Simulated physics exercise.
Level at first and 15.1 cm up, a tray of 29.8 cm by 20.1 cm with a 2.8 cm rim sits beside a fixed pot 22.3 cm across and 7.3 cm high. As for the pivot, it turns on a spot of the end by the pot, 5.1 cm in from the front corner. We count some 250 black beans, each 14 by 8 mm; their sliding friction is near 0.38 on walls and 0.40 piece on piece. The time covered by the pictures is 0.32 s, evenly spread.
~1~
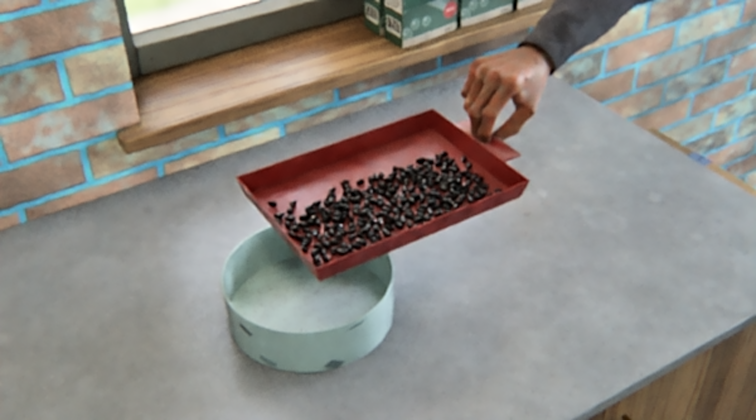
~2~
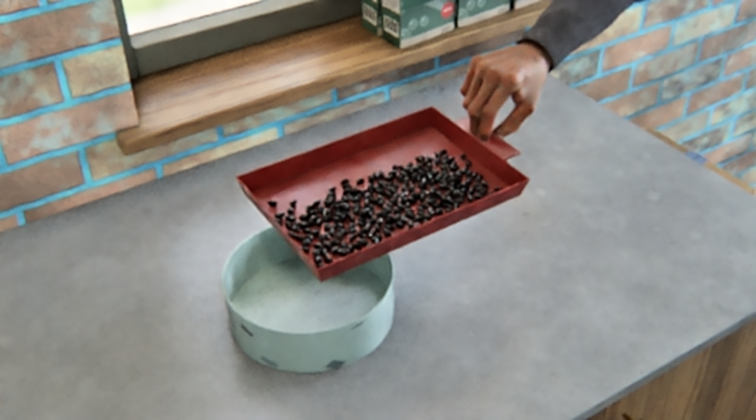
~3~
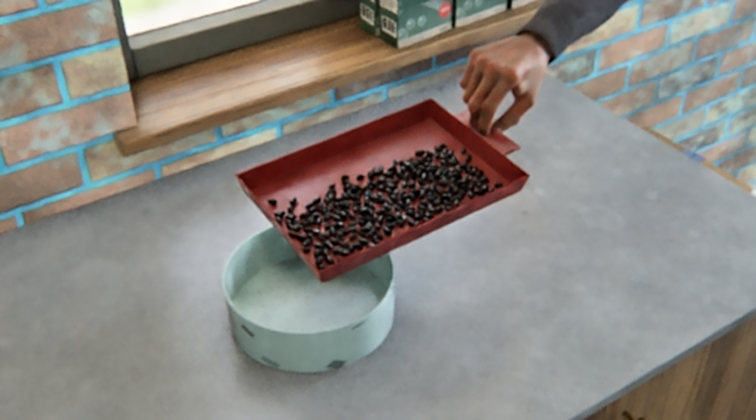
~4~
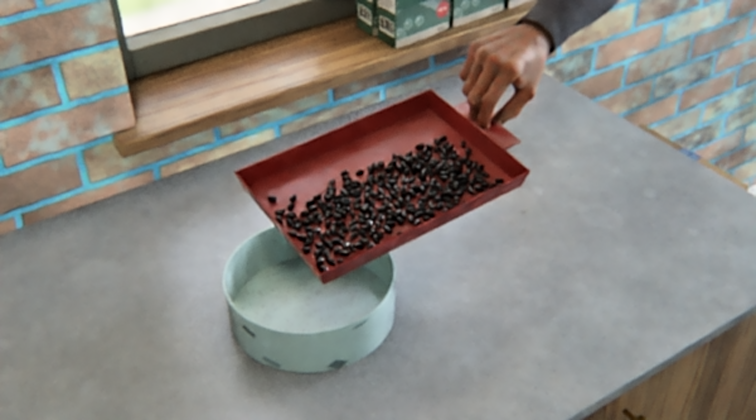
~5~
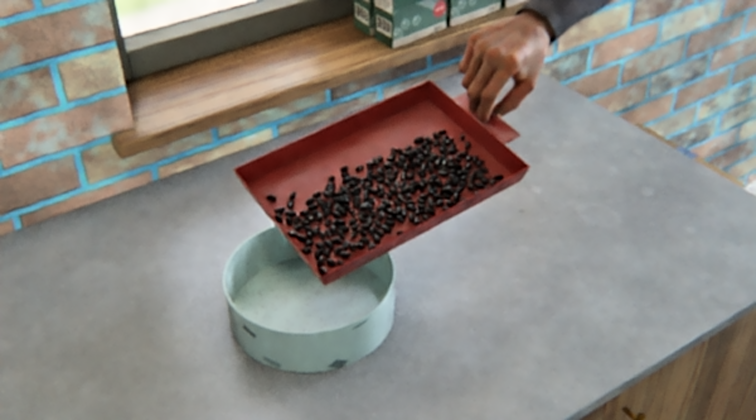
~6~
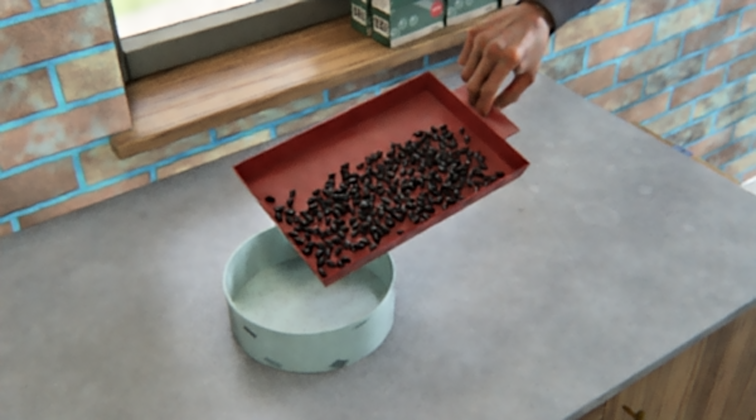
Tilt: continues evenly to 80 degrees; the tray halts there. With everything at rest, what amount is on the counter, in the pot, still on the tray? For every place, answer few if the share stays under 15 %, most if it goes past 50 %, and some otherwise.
Shares - counter: Most; pot: Few; tray: Few.
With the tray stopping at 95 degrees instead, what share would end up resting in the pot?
Near 10 %, then.
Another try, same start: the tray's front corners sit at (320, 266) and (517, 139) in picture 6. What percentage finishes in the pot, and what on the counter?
Split: Pot = 40, counter = 25.
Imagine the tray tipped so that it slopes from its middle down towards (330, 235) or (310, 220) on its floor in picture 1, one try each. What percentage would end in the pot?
Roughly 20 per cent on the first try and 45 per cent on the second.
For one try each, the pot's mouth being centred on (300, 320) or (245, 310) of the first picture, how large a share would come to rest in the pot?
Estimates: 90 in a hundred and 20 in a hundred.
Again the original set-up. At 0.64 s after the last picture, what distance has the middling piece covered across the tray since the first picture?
It has moved some 3 cm from its start.
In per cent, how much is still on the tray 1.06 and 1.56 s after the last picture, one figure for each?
First 100, then 35.
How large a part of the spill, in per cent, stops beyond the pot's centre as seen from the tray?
About 90 %.
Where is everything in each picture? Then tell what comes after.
In the first frame, tray tilt 0 degrees, front corners at (318, 263) and (522, 180); middle of the pieces at (389, 206); pot at (308, 271).
In the second frame, tray tilt 1 degrees, front corners at (320, 264) and (522, 178); middle of the pieces at (390, 205).
In the third frame, tray tilt 3 degrees, front corners at (321, 266) and (522, 174), lowest corner left front; middle of the pieces at (390, 202).
In the fourth frame, tray tilt 7 degrees, front corners at (322, 268) and (522, 170), lowest corner left front; middle of the pieces at (390, 199).
In the fifth frame, tray tilt 10 degrees, front corners at (323, 271) and (522, 166), lowest corner left front; middle of the pieces at (390, 196).
In the sixth frame, tray tilt 13 degrees, front corners at (324, 273) and (522, 162), lowest corner left front; middle of the pieces at (390, 193); pot at (309, 271).
Then, 0.64 s after the last picture, tilt 45 degrees; the tray holds 100 %, the pot 0 %.
Then, 1.06 s after the last picture, tilt 65 degrees; the tray holds 100 %, the pot 0 %.
Then, 1.56 s after the last picture, tilt 80 degrees; the tray holds 35 %, the pot 0 %.
In the end, counter 95 %, pot 0 %, tray 5 %.
